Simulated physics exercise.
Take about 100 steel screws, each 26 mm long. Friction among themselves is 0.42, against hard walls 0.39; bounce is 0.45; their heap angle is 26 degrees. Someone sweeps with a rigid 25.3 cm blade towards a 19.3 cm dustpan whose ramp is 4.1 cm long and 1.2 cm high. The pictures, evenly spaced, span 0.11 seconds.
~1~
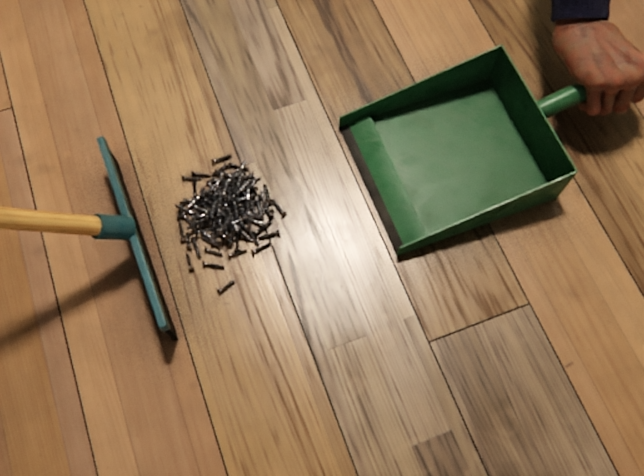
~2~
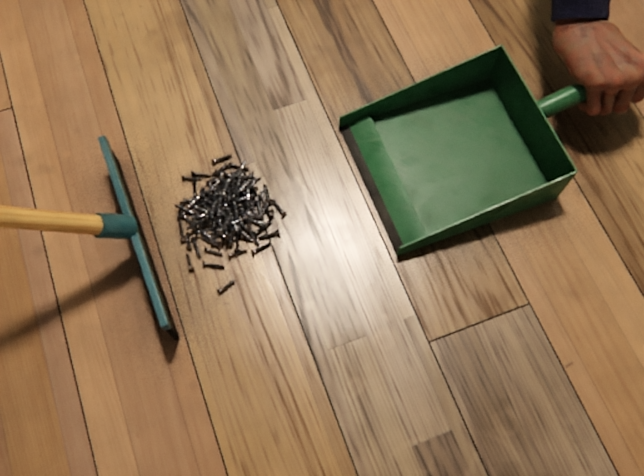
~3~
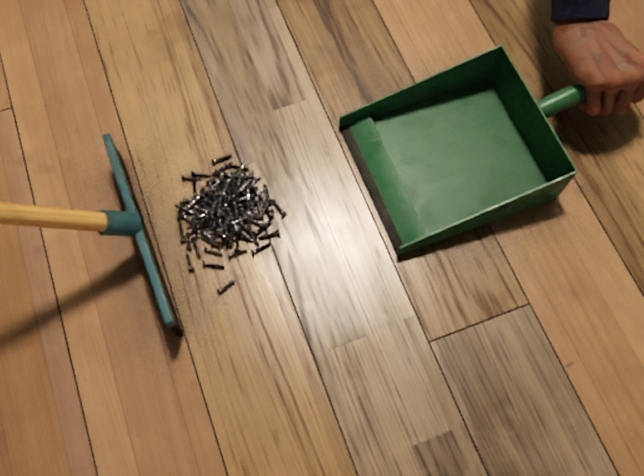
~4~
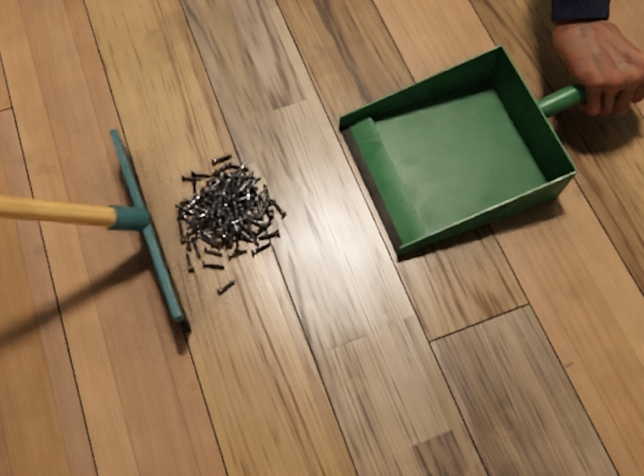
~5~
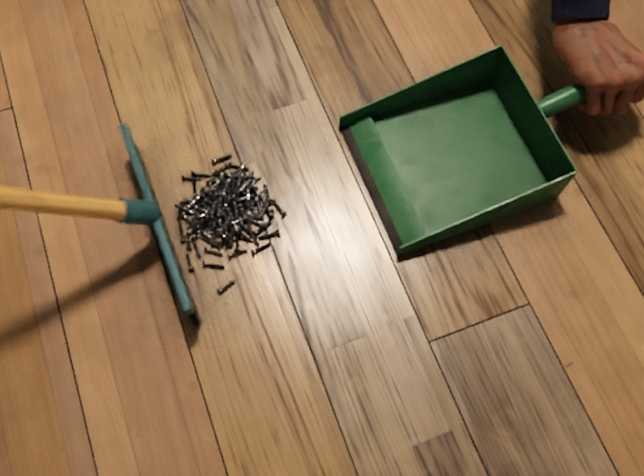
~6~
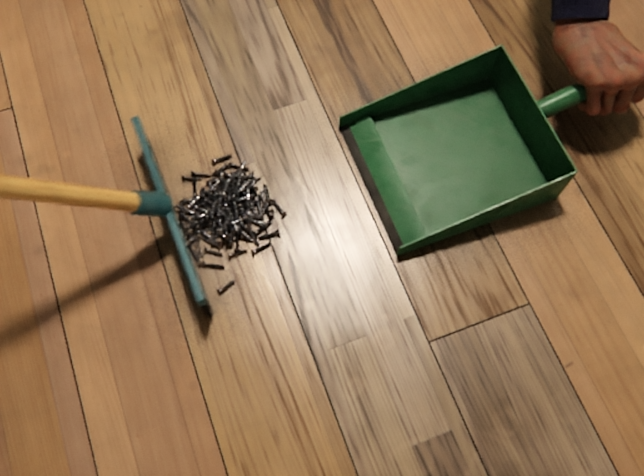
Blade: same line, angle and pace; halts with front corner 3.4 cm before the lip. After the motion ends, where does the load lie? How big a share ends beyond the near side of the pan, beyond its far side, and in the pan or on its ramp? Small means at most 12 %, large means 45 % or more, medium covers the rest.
Shares: Near side - small; far side - medium; pan - medium.
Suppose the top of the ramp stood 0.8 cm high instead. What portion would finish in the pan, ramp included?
Estimate with the new ramp: Some 25 in a hundred.
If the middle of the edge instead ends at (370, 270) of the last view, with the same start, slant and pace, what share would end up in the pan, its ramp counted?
Roughly 25 %.
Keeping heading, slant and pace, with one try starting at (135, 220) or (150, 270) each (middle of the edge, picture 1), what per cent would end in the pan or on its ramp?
Roughly 25 % and 20 %.
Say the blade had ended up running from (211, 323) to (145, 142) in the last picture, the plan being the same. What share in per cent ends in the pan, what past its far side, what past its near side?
You'd see pan at 40, far at 5 and near at 0.
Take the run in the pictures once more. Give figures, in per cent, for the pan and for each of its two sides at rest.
Near side 0 %, far side 30 %, pan 20 %.
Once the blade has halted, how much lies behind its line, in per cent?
0 %.
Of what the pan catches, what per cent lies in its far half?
Roughly 90 per cent.
Then, 0.14 s after the last picture, middle of the blade 13 cm from the lip; 0 % over the lip, far side 15 %, near side 0 %.
Then, 0.24 s after the last picture, middle of the blade 6 cm from the lip; 0 % over the lip, far side 30 %, near side 0 %.
Then, 0.47 s after the last picture, middle of the blade 4 cm from the lip; 25 % over the lip, far side 30 %, near side 0 %.
In the end, near side 0 %, far side 30 %, pan 20 %, in front of the lip or behind the blade 50 %.
